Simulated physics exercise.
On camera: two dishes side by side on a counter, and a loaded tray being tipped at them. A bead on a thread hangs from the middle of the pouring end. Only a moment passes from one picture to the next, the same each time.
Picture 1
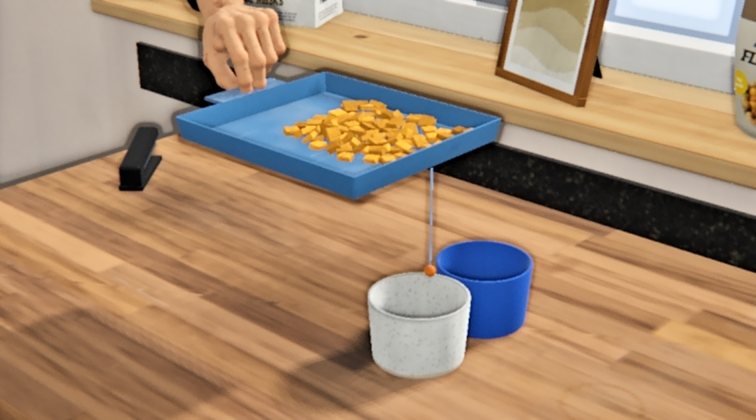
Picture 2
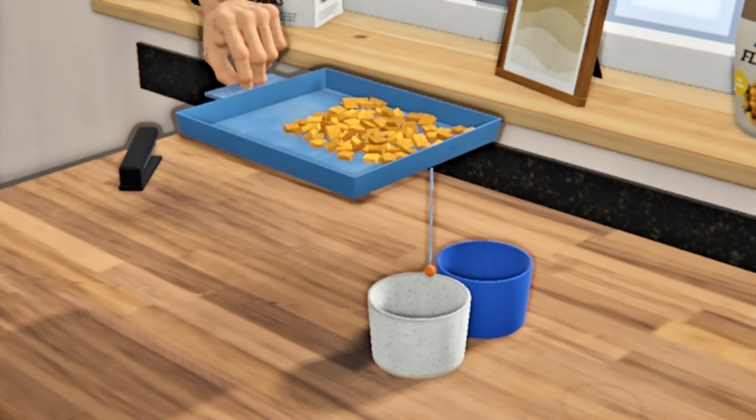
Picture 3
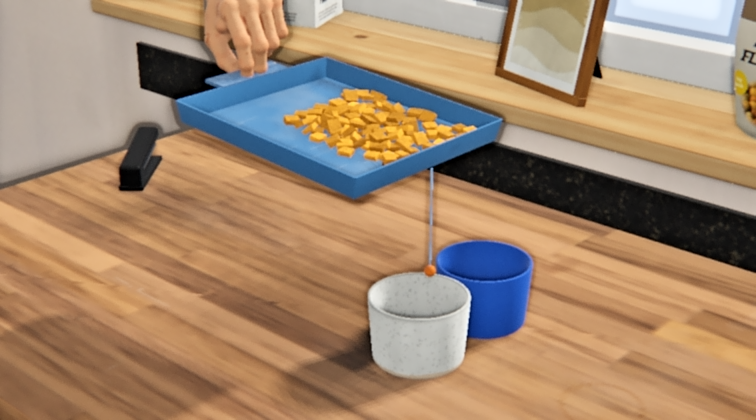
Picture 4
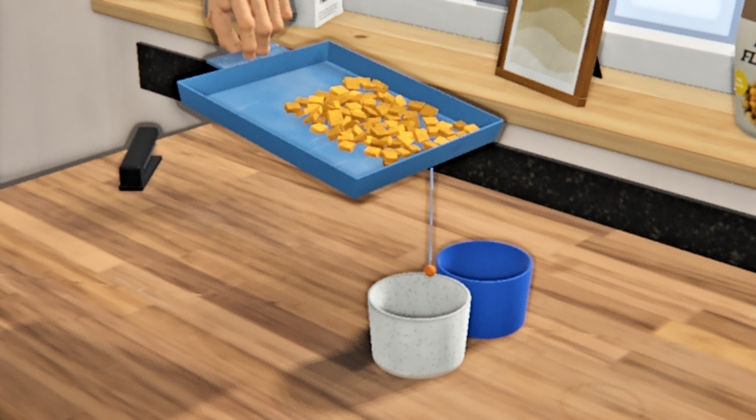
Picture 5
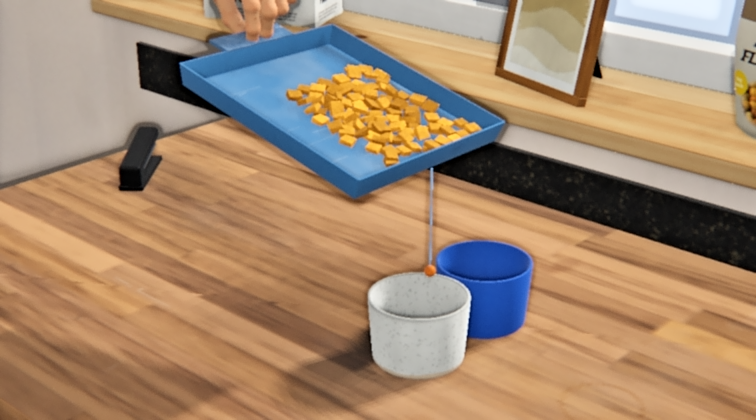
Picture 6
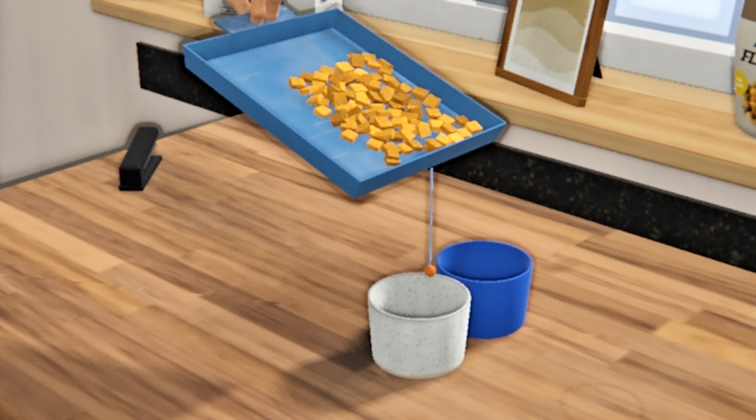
A kitchen counter of striped wood lies below a pale windowsill with a framed print, seen from slightly above by a still camera. A hand at upper left holds a blue tray of small orange-yellow pieces above a speckled white dish and a blue dish behind it to the right, an orange bead hanging on a thread. The hand gradually raises the tray's far left end, steepening its tilt, while the pieces stay clustered near the lower right end.
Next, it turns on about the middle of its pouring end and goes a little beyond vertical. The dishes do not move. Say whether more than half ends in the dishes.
Together they catch under half.
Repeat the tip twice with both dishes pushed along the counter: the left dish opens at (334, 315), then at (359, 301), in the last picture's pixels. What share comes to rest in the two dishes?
Roughly 0 per cent, and 0 per cent.
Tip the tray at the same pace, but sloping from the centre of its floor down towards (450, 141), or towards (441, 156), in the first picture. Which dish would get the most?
The first try: The right-hand dish. The second: The right one.
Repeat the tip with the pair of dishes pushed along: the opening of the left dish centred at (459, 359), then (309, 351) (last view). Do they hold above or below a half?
In turn: Under half; not half.
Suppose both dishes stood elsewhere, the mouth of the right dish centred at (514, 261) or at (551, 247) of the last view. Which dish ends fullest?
The first try: The dish on the left. The second: The left dish.
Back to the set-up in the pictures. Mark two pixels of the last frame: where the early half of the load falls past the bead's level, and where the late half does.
Early half (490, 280), late half (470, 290).
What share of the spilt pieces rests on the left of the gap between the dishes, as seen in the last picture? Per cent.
Near 10 %.
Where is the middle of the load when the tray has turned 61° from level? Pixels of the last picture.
Close to (434, 130).
Just after the last frame, tray tipped steeply; every one on the tray.
A moment on, tray tipped right over; the larger part on the tray; just a few in the left dish; about a tenth outside both; just a few in the air.
Further on, tray tipped past a quarter turn; about a tenth in the left dish; about a tenth in the right dish; the larger part outside both.
When it is over, tray tipped past a quarter turn; about a tenth in the left dish; about a tenth in the right dish; the larger part outside both.
